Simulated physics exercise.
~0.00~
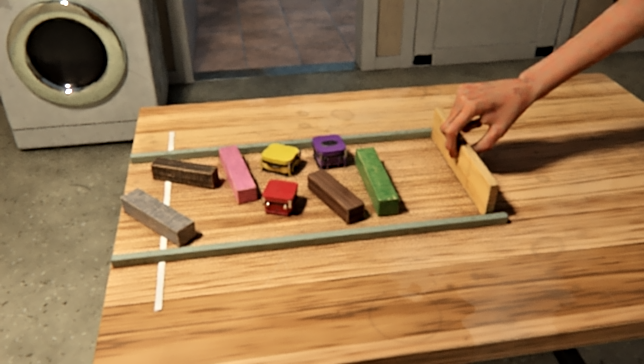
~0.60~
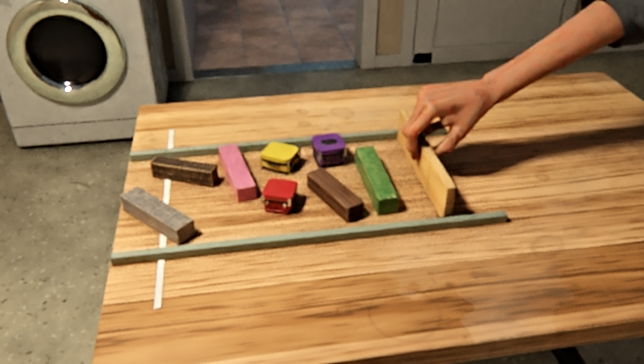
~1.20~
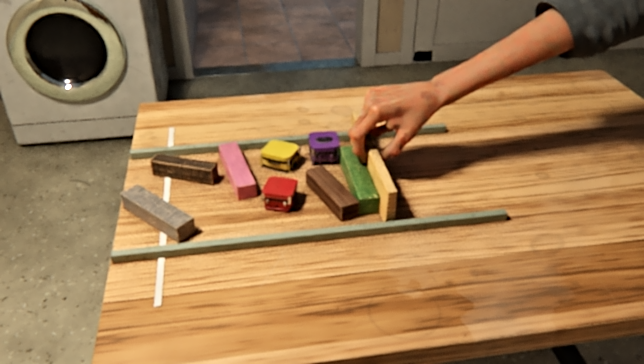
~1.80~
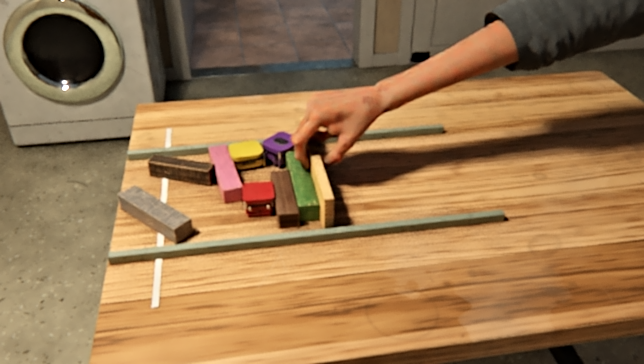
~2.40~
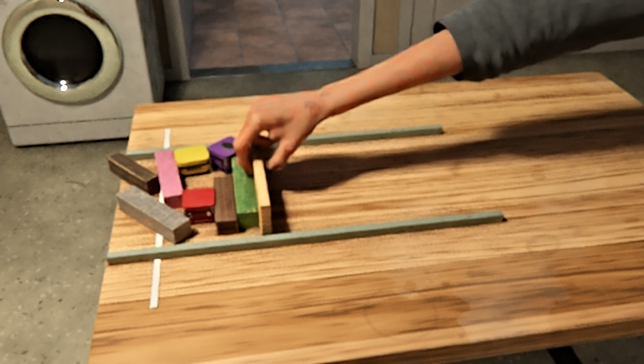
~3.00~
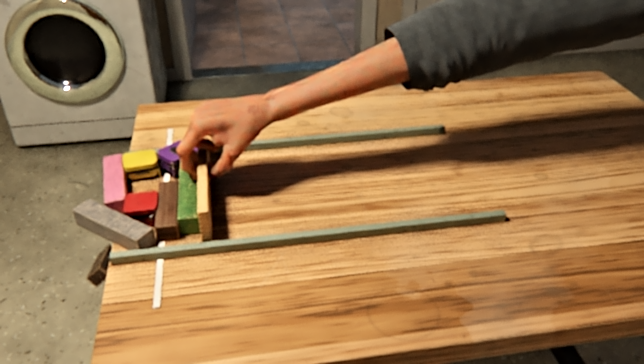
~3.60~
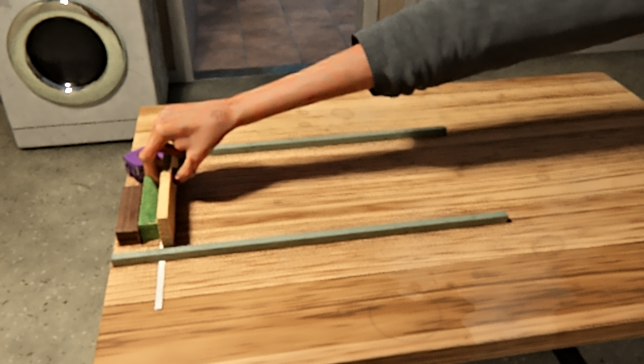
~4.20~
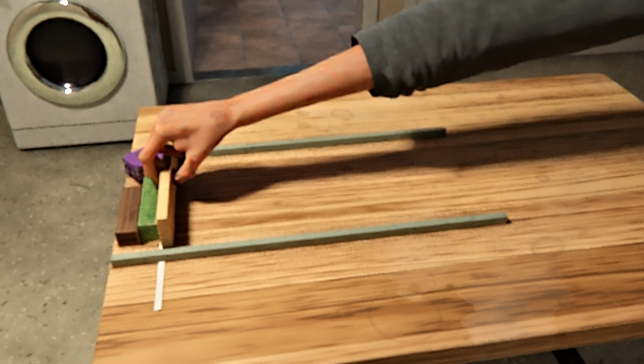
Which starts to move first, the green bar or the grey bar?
The green bar starts to move first, as the board reaches it early in the push. The grey bar stays still until the row of pieces is pushed close to the table's left edge.
A hand slides a board left, pushing blocks until five go off the table's edge.
